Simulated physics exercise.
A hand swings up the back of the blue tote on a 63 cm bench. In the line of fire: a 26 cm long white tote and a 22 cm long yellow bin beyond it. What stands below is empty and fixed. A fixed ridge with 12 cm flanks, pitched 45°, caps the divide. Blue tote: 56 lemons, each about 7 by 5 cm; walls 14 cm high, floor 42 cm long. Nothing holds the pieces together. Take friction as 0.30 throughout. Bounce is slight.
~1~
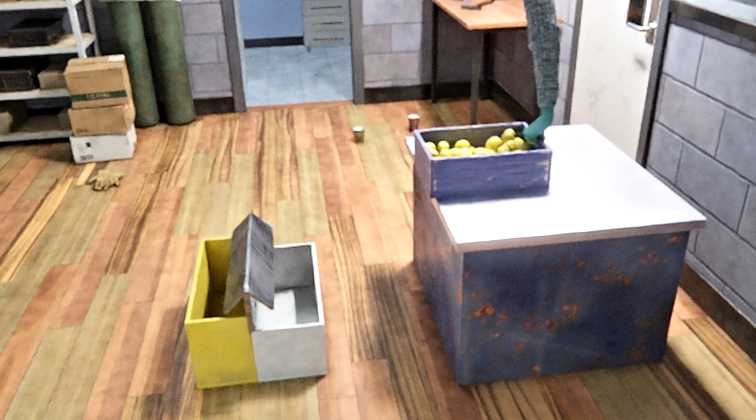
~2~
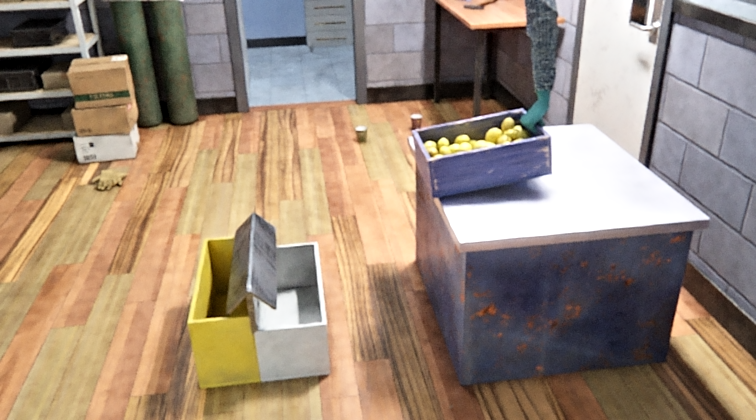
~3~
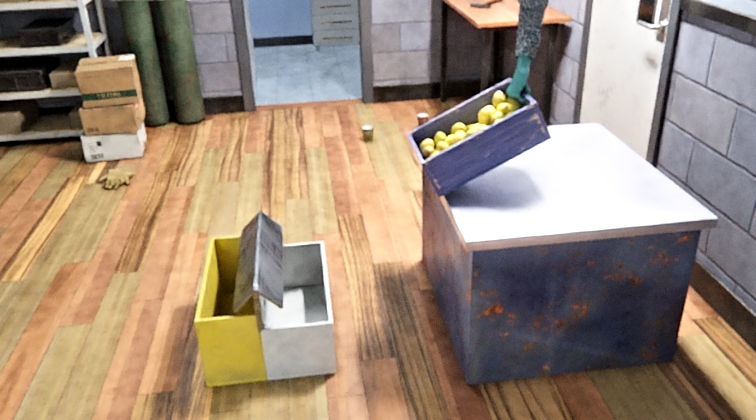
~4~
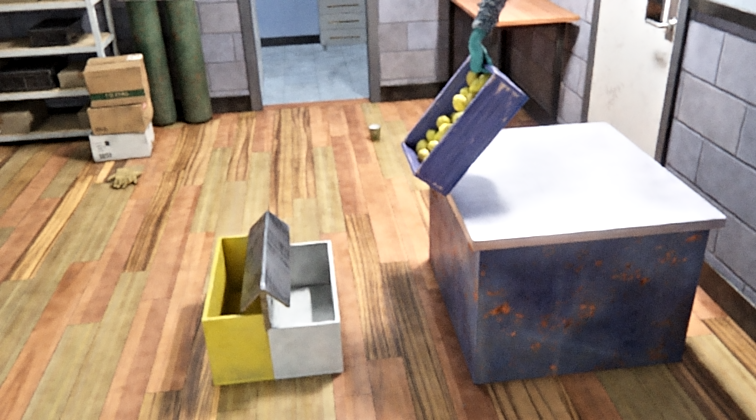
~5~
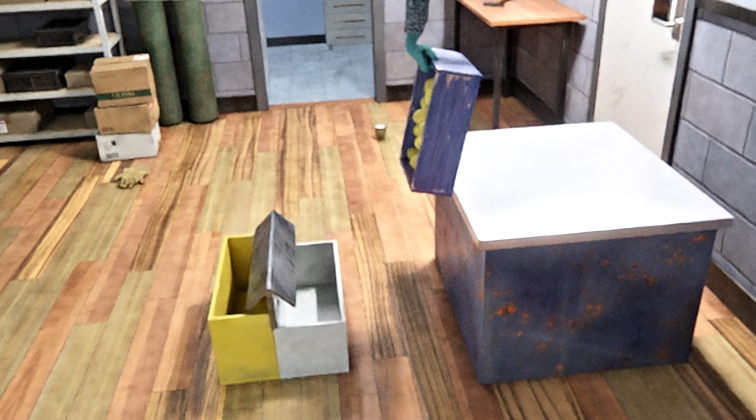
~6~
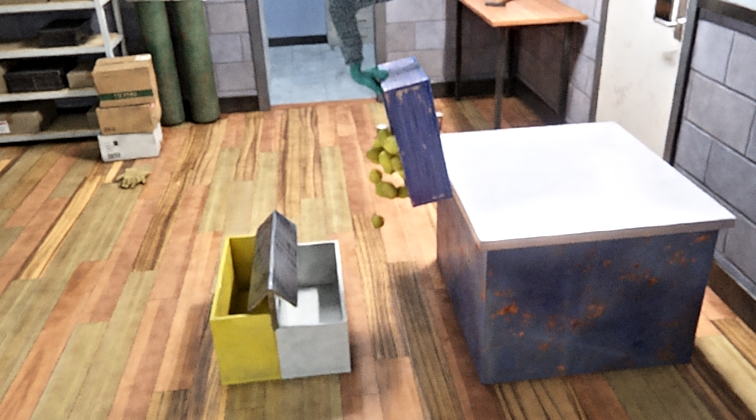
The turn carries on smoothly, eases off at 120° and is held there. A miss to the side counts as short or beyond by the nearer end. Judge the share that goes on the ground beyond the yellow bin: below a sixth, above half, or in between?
Ending on the ground beyond the yellow bin: Under a sixth of them.
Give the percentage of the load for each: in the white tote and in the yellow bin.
Roughly 35 and 0 per cent.
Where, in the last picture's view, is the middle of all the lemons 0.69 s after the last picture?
At about (363, 313).
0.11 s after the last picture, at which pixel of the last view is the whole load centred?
Near (389, 180).
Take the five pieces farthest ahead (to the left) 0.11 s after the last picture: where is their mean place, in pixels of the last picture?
At about (340, 237).
Then, 0.11 s after the last picture, tilt 114°; 29 still in the blue tote and 27 in the air.
Then, 0.25 s after the last picture, tilt 120°; 8 still in the blue tote, 9 in the white tote, 4 on the ground short of the white tote and 35 in the air.
Then, 0.44 s after the last picture, tilt 120°; 1 still in the blue tote, 17 in the white tote, 23 on the ground short of the white tote and 15 in the air.
When it is over (0.69 s after the last picture), 19 in the white tote and 37 on the ground short of the white tote. Asked share, 0 of 56, 0 per cent.
